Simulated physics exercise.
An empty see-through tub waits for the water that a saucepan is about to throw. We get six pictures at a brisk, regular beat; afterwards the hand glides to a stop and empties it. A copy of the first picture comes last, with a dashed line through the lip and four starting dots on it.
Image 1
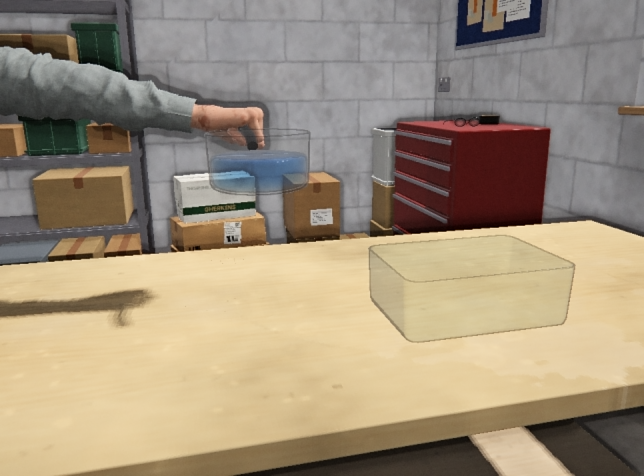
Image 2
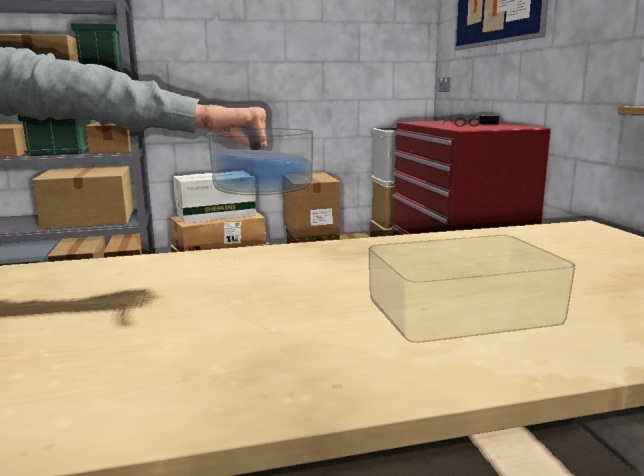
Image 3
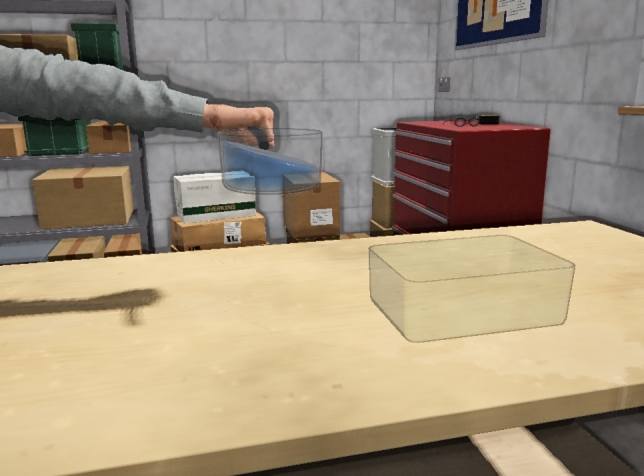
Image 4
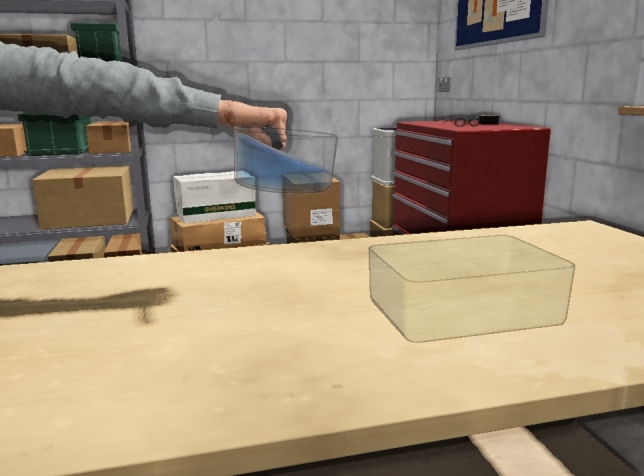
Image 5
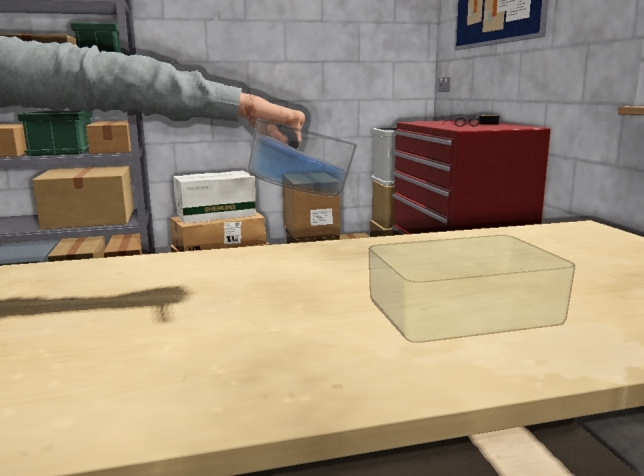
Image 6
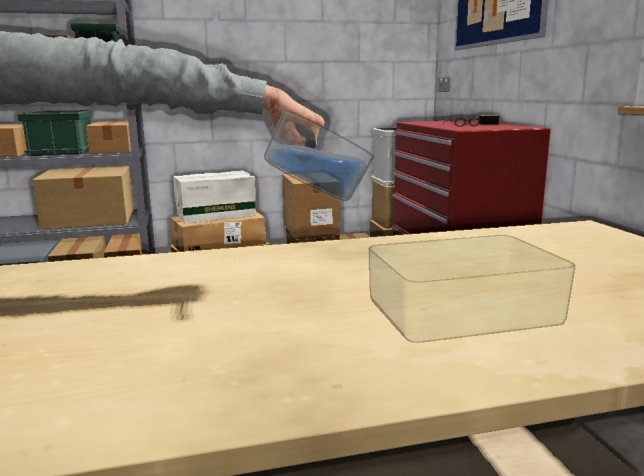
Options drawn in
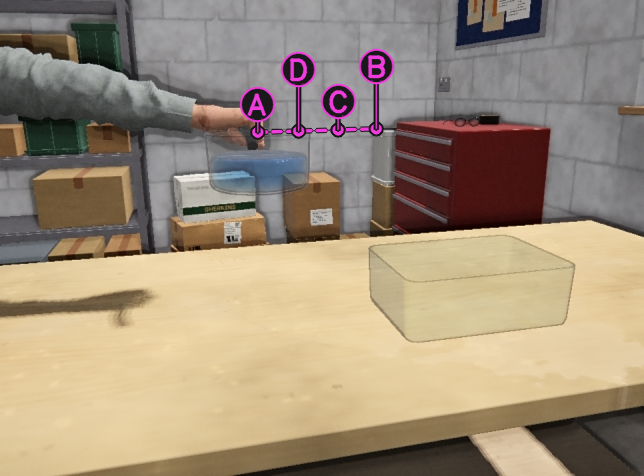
A hand in a grey sleeve held a clear container of blue liquid above a wooden table, moved it right toward an empty see-through tub, and gradually tilted it as the liquid sloshed inside.
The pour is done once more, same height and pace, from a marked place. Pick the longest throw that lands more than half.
Go for A.
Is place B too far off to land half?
No, not at all.
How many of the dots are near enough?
All of the four.
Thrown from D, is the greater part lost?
No, that is safe.
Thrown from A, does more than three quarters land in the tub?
No.
In magenta, A at (257, 132); B at (376, 128); C at (338, 129); D at (298, 131).
If A is chosen, about 65 % lands in the tub, 27 % falls short and 8 % goes beside or beyond.
If B is chosen, about 85 % lands in the tub, 4 % falls short and 11 % goes beside or beyond.
If C is chosen, about 84 % lands in the tub, 4 % falls short and 12 % goes beside or beyond.
If D is chosen, about 84 % lands in the tub, 6 % falls short and 9 % goes beside or beyond.
